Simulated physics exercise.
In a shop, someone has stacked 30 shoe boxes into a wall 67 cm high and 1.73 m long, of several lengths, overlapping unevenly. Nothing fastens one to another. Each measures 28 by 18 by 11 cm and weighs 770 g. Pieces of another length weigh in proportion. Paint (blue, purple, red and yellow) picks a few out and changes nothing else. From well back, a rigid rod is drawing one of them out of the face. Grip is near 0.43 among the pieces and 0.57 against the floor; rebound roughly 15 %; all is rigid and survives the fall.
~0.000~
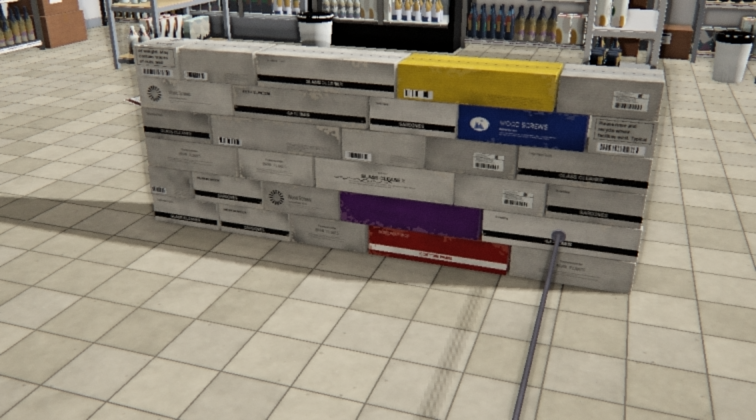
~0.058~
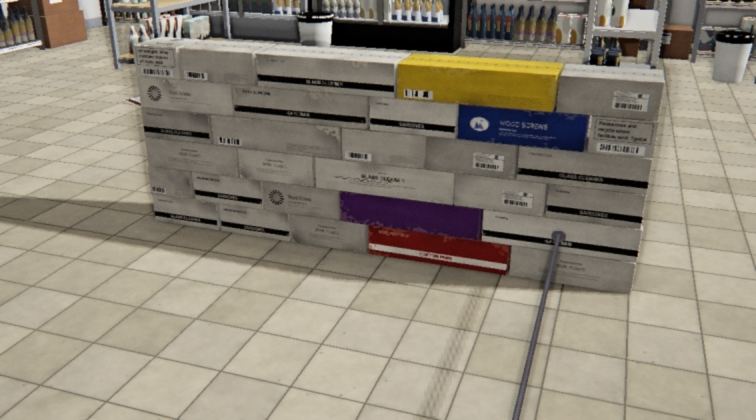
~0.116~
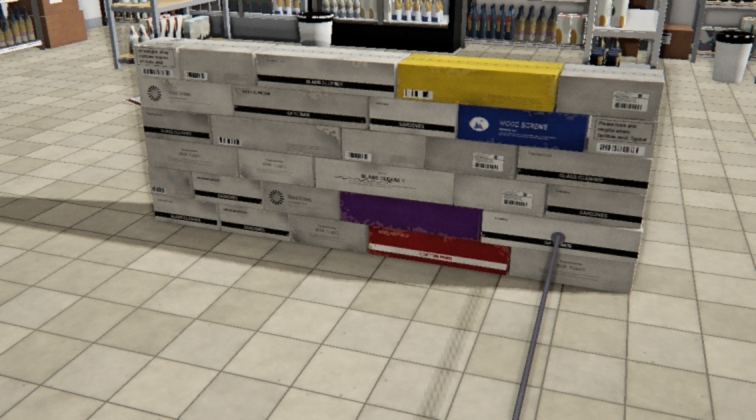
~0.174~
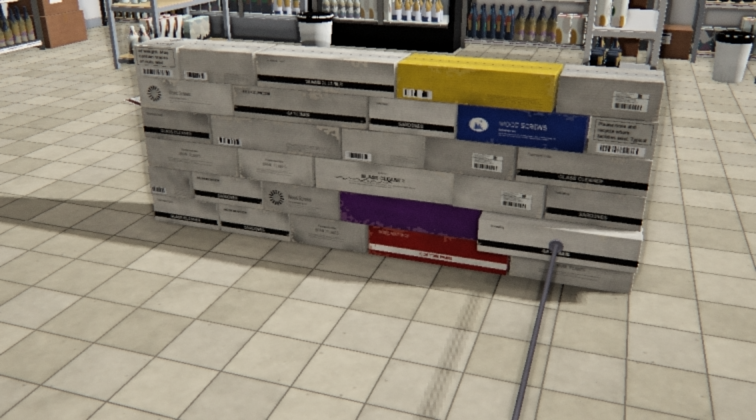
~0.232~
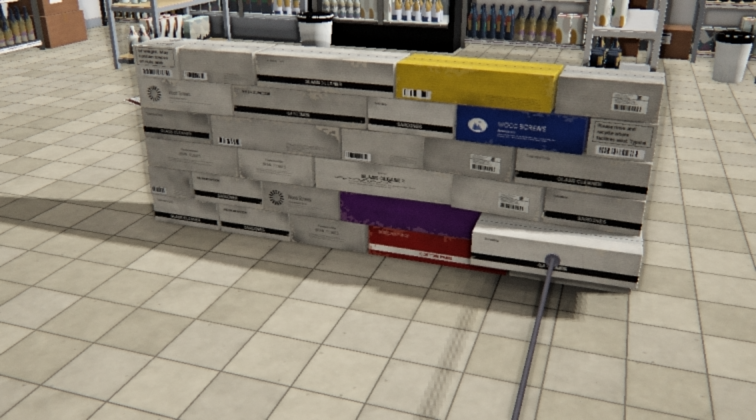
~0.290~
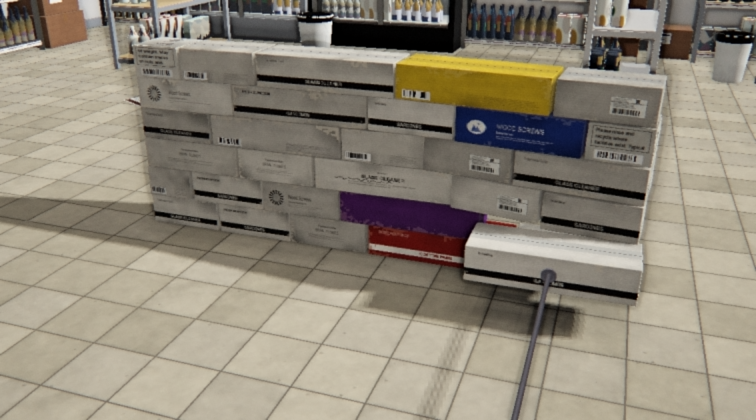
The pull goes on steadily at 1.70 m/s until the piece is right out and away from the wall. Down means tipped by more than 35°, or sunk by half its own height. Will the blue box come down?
The blue box falls.
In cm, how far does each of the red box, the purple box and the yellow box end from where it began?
Red 0, purple 0, yellow 95.
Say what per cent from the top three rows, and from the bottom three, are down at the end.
From the top 40, from the bottom 10 per cent.
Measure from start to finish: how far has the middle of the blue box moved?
About 68 cm.
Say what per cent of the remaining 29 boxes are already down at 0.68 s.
By then 15 per cent.
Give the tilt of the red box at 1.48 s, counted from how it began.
Roughly 0°.
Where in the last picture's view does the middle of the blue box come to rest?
Around (686, 250).
After 0.42 s, 1 of the 29 other boxes down; blue box 59 mm from its place; yellow box 27 mm from its place.
After 0.68 s, 4 of the 29 other boxes down; blue box 19° from how it stood, 46 mm lower; yellow box 23° from how it stood.
After 1.06 s, 7 of the 29 other boxes down; blue box 25° from how it stood, 17 cm lower; yellow box 25° from how it stood, 13 cm lower.
After 1.48 s, 8 of the 29 other boxes down; blue box on its side; yellow box on its side.
In the end (2.2 s), 7 of the 29 other boxes down; blue box on its side; yellow box on its side; purple box unmoved. From the last view, middles, blue box near (686, 250), yellow box near (715, 244).
